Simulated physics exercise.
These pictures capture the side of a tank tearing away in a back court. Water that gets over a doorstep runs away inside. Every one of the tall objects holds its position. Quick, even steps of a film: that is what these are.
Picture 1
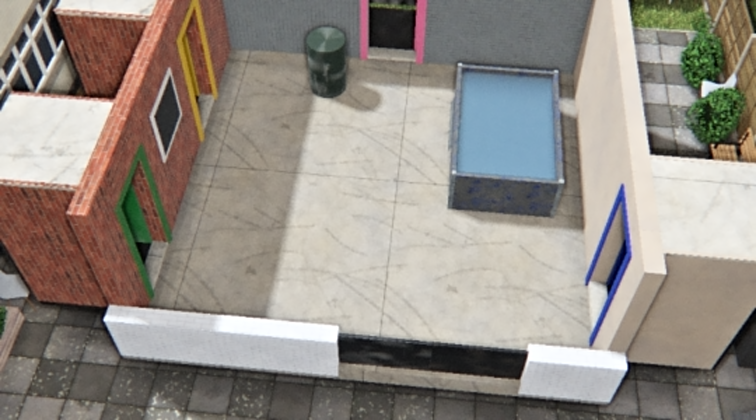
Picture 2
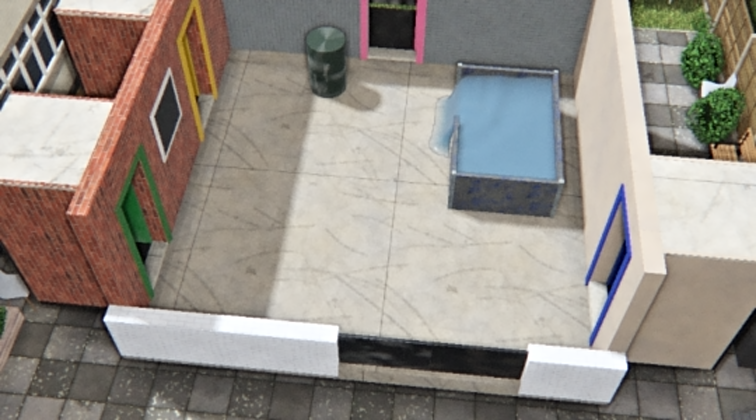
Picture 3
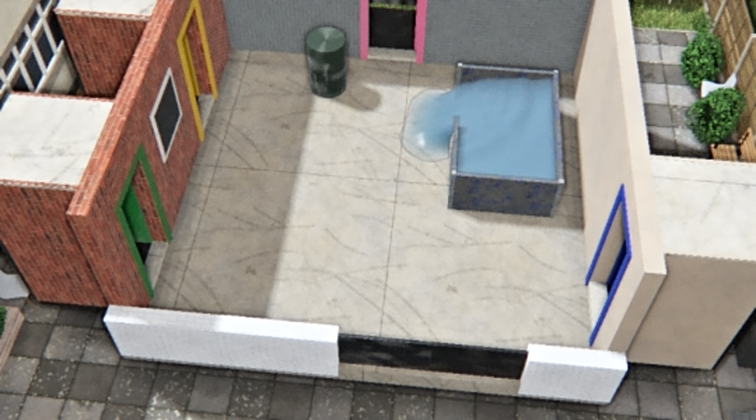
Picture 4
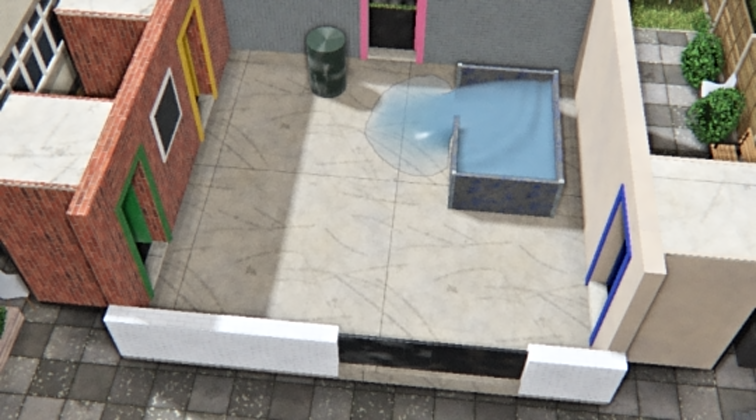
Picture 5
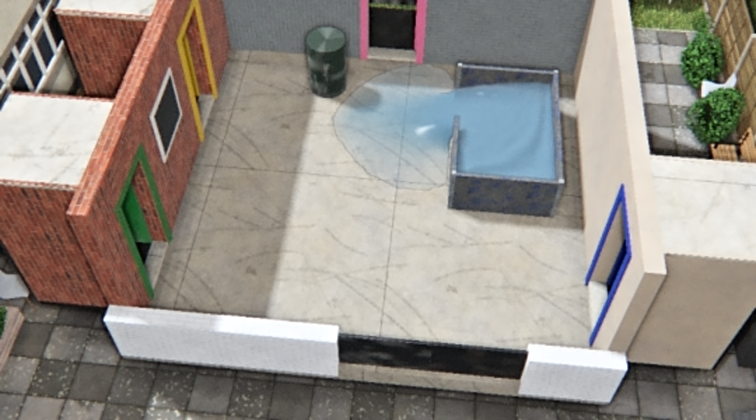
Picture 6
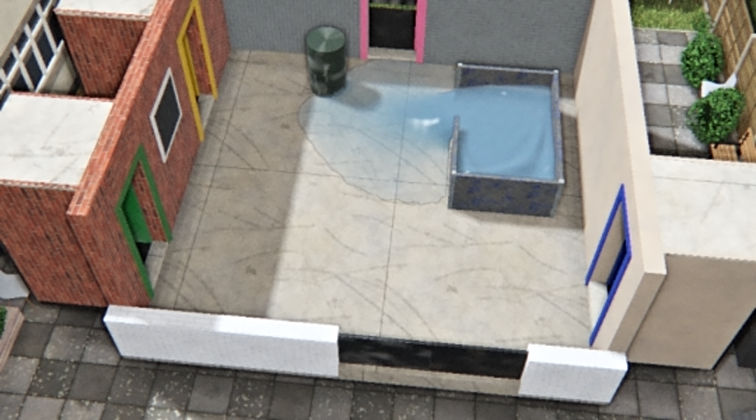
A water tank's left side breaks open and water spreads leftward across the courtyard floor.
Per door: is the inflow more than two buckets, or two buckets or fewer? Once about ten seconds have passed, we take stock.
The green door will let in too much, the blue door will let in an allowed amount, the pink door will let in too much, the yellow door will let in too much.
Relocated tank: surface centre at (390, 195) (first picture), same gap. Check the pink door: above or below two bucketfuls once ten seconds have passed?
In short: The pink door holds.
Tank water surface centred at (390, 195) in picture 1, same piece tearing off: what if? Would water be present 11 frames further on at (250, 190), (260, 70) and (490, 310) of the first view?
Going through them in turn: Waterlogged, waterlogged and still bare.
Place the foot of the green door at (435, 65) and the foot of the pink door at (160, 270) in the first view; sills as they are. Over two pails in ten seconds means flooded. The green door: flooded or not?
Well, the green door tops it.
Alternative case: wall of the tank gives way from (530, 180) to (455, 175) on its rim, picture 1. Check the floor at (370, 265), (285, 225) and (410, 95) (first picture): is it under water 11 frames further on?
Submerged, untouched, untouched.
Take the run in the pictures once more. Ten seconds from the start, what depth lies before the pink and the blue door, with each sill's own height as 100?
The first comes to about 110 percent, the second to about 80 percent.
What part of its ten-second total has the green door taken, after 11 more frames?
Estimate: Some 0 per cent.
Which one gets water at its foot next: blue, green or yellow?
If you ask me, it's the one in yellow.
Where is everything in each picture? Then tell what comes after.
Still water in the water tank at (507, 124), in the first frame.
The front is at (444, 99), out from the gap at (458, 114), in the second frame.
Water pours out at (457, 117) and has run to (412, 150), in the third frame.
Water pours out at (457, 117) and has run to (371, 136), in the fourth frame.
The front is at (338, 123), out from the gap at (457, 117), in the fifth frame.
The front is at (306, 106), out from the gap at (457, 117), in the sixth frame.
A moment on, water covers 35 % of the floor; the green door not reached, the blue door not reached, the pink door under two buckets in, the yellow door under two buckets in.
Next, water covers 40 % of the floor; the green door not reached, the blue door not reached, the pink door over two buckets in, the yellow door far over two buckets in.
Then, water covers 50 % of the floor; the green door under two buckets in, the blue door not reached, the pink door far over two buckets in, the yellow door far over two buckets in.
Later, water covers 70 % of the floor; the green door under two buckets in, the blue door not reached, the pink door far over two buckets in, the yellow door far over two buckets in.
In the end, water covers 100 % of the floor; the green door over two buckets in, the blue door wet at the sill, nothing in, the pink door far over two buckets in, the yellow door far over two buckets in.
